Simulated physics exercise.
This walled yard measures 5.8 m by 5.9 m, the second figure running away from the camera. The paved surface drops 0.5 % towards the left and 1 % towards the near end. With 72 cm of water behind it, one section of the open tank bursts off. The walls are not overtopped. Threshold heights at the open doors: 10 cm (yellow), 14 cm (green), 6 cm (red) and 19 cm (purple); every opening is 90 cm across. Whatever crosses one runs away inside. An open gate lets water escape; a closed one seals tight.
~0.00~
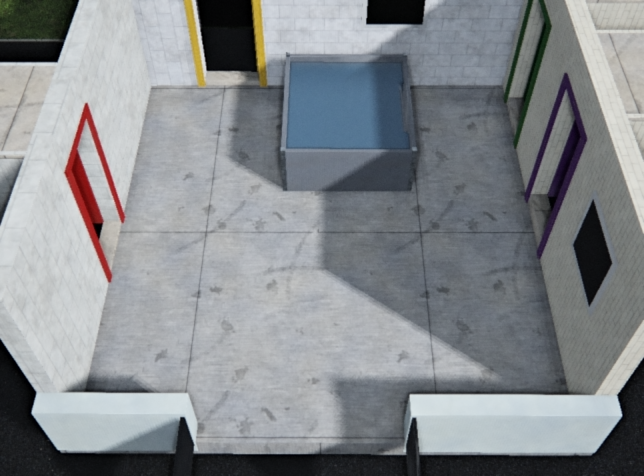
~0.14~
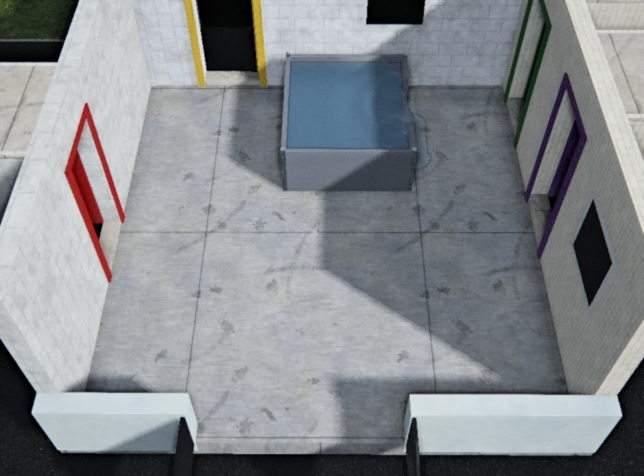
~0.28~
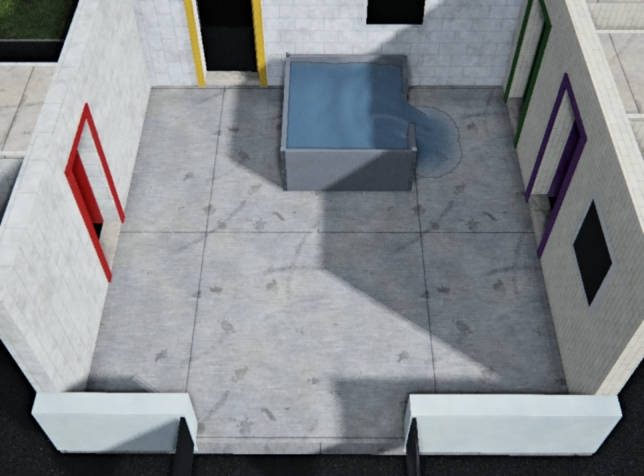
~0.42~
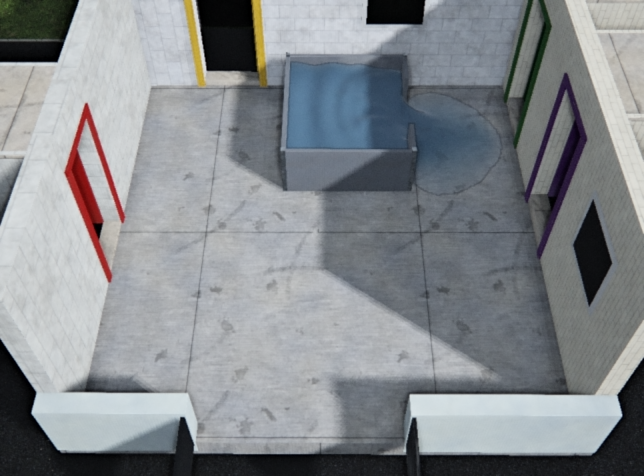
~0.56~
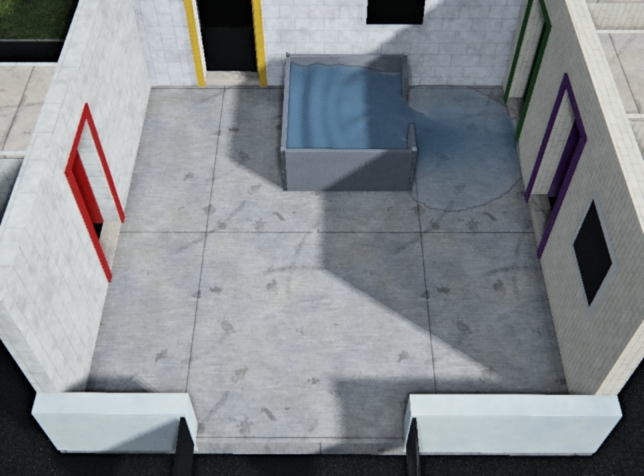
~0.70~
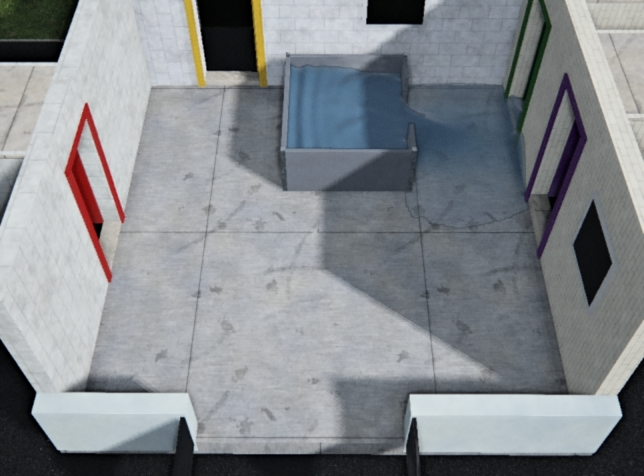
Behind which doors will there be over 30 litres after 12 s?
Within that time: At the yellow door it stays under the limit; at the green door it goes over the limit; at the red door it stays under the limit; at the purple door it stays under the limit.
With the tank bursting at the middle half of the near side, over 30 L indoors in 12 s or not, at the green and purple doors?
Then: Green below, purple below.
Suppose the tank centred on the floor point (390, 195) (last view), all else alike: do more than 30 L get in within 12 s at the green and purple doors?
Then: Green under, purple over.
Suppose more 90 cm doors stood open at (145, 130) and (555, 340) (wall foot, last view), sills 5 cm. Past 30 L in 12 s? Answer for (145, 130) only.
There: Under.
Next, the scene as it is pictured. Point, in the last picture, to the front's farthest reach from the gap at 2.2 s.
Around (573, 423).
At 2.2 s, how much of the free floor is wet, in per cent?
Some 30 per cent of it.
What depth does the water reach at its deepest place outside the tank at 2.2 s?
About 36 cm.
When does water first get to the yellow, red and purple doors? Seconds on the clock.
Yellow 3.2 s, red 6.5 s, purple 0.8 s.
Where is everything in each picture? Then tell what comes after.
In the first frame, still water, 72 cm deep, in the open tank at (347, 104).
In the second frame, water pours out at (404, 129) and has run 0.6 m, to (418, 166); typically 11 cm deep outside, 72 cm at the open tank's back.
In the third frame, water pours out at (404, 130) and has run 0.9 m, to (447, 169); typically 12 cm deep outside, 72 cm at the open tank's back.
In the fourth frame, the front is at (496, 151), 1.4 m from the gap at (404, 130); 2.2 m2 of floor is under water; 70 cm left at the back of the open tank.
In the fifth frame, the front is at (520, 172), 1.8 m from the gap at (404, 130); 3.7 m2 of floor is under water; 62 cm left at the back of the open tank.
In the sixth frame, water pours out at (404, 129) and has run 2.1 m, to (526, 203); typically 6 cm deep outside, 61 cm at the open tank's back.
After 1.4 s water covers 15 % of the floor and is deepest (45 cm) near (507, 113); yellow door not reached, green door 40 cm at the sill, 113 L in, red door not reached, purple door 18 cm at the sill, 0 L in.
After 2.2 s water covers 30 % of the floor and is deepest (36 cm) near (502, 146); yellow door not reached, green door 34 cm at the sill, 244 L in, red door not reached, purple door 16 cm at the sill, 1 L in.
After 3.5 s water covers 45 % of the floor and is deepest (28 cm) near (512, 137); yellow door 3 cm at the sill, 0 L in, green door 26 cm at the sill, 334 L in, red door not reached, purple door 13 cm at the sill, 2 L in.
After 7.0 s water covers 70 % of the floor and is deepest (14 cm) near (570, 409); yellow door 2 cm at the sill, 0 L in, green door 11 cm at the sill, 390 L in, red door 4 cm at the sill, 0 L in, purple door 9 cm at the sill, 2 L in.
After 12.0 s water covers 90 % of the floor and is deepest (10 cm) near (80, 422); yellow door 1 cm at the sill, 0 L in, green door 5 cm at the sill, 391 L in, red door 7 cm at the sill, 4 L in, purple door 5 cm at the sill, 2 L in.
